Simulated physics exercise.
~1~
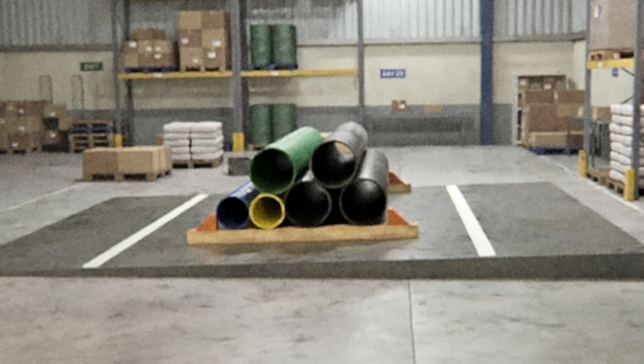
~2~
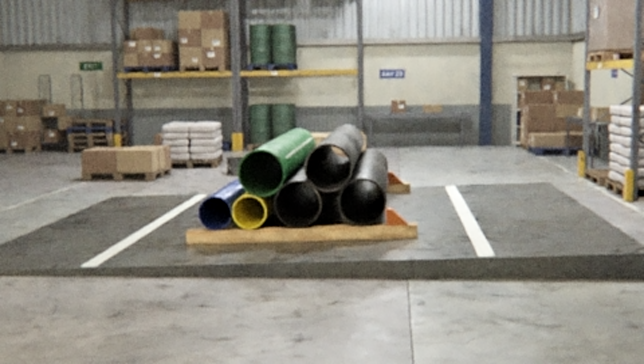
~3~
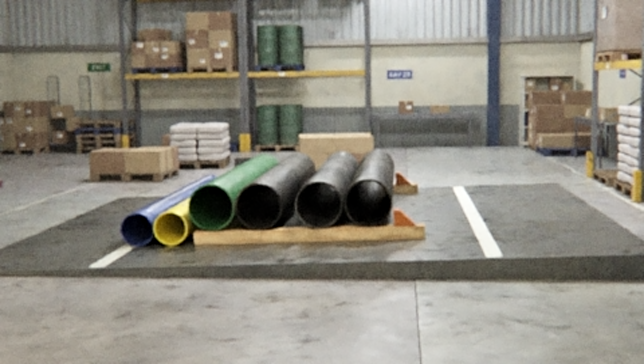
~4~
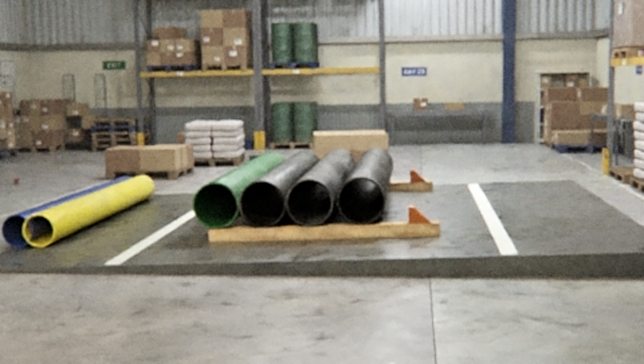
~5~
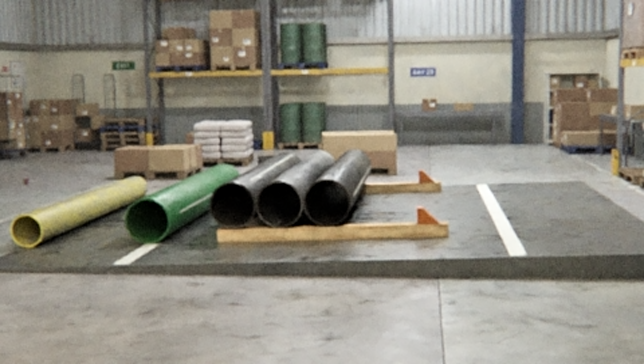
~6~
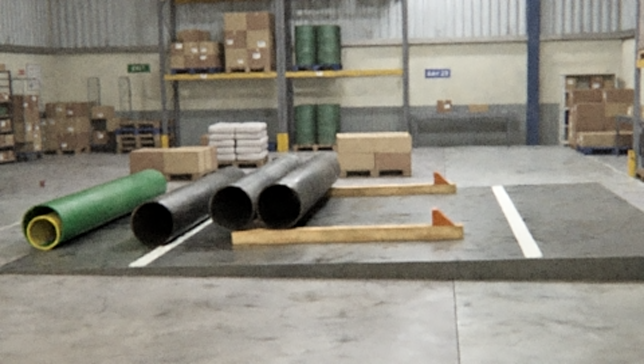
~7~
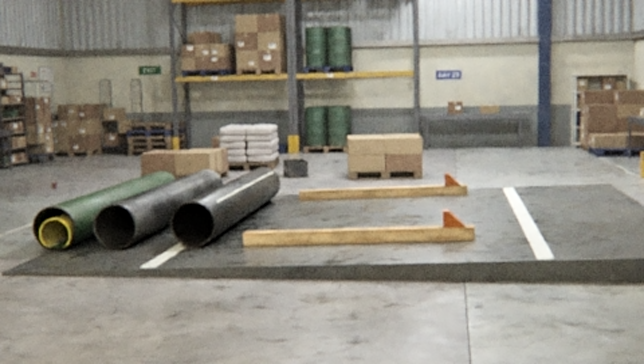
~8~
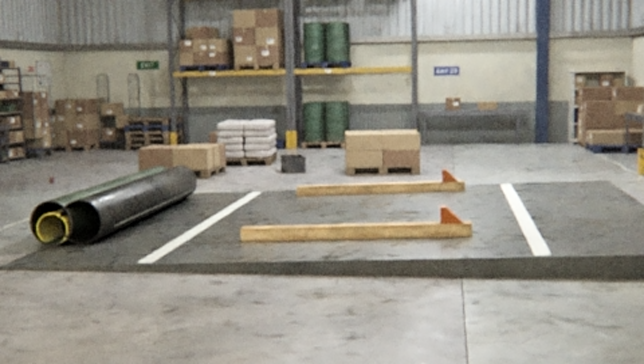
A stack of large pipes in a warehouse collapsed and rolled left off its wooden supports, the blue and yellow ones leading, then the green and the dark ones, until all lay beyond the left white line and the supports were bare.
